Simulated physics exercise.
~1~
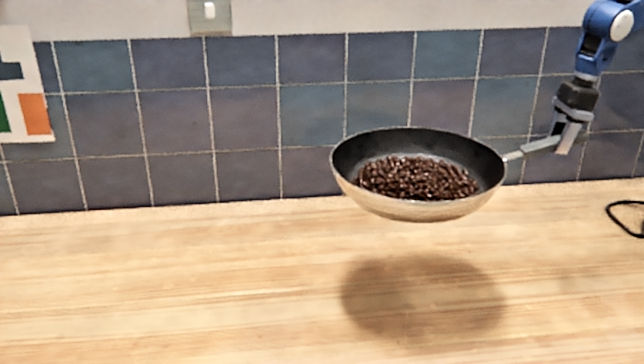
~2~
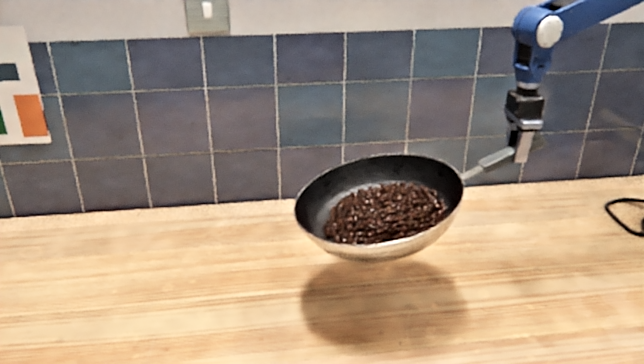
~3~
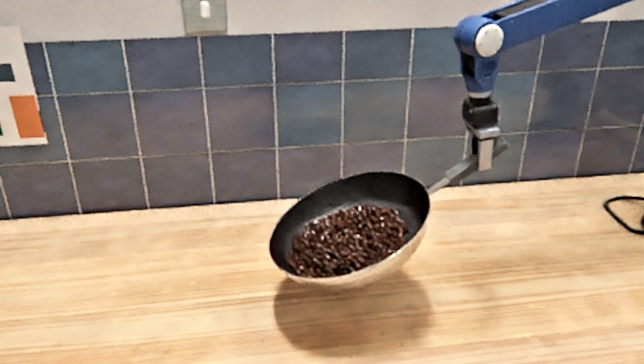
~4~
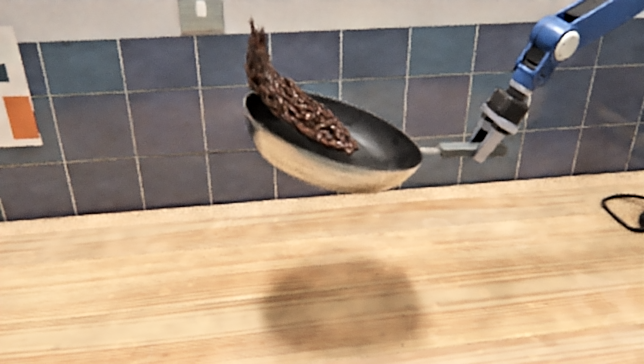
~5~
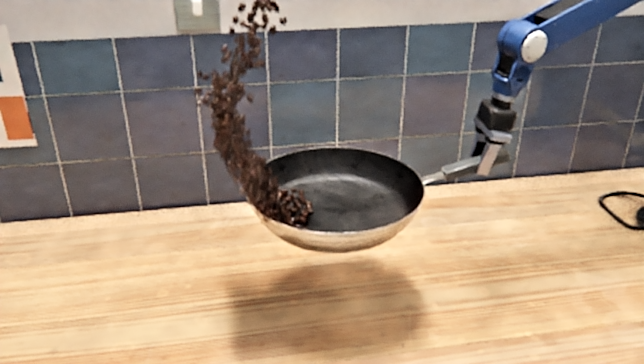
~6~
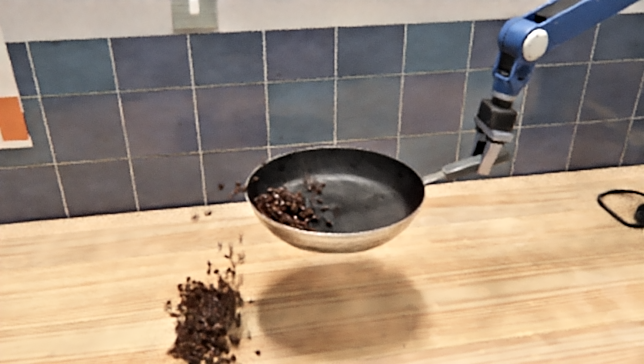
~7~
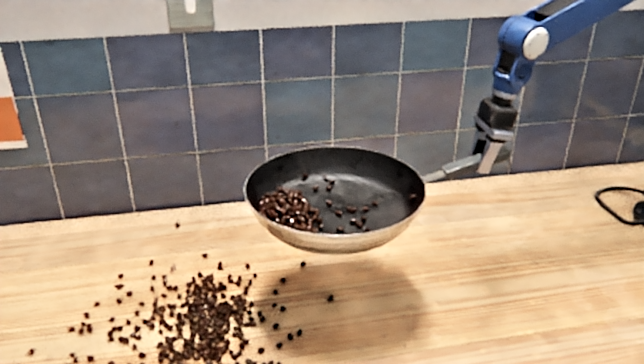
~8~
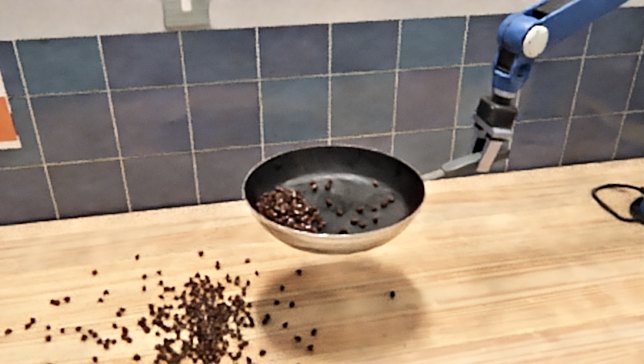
A robot arm jerks a frying pan upward, tossing most of its beans onto the table.
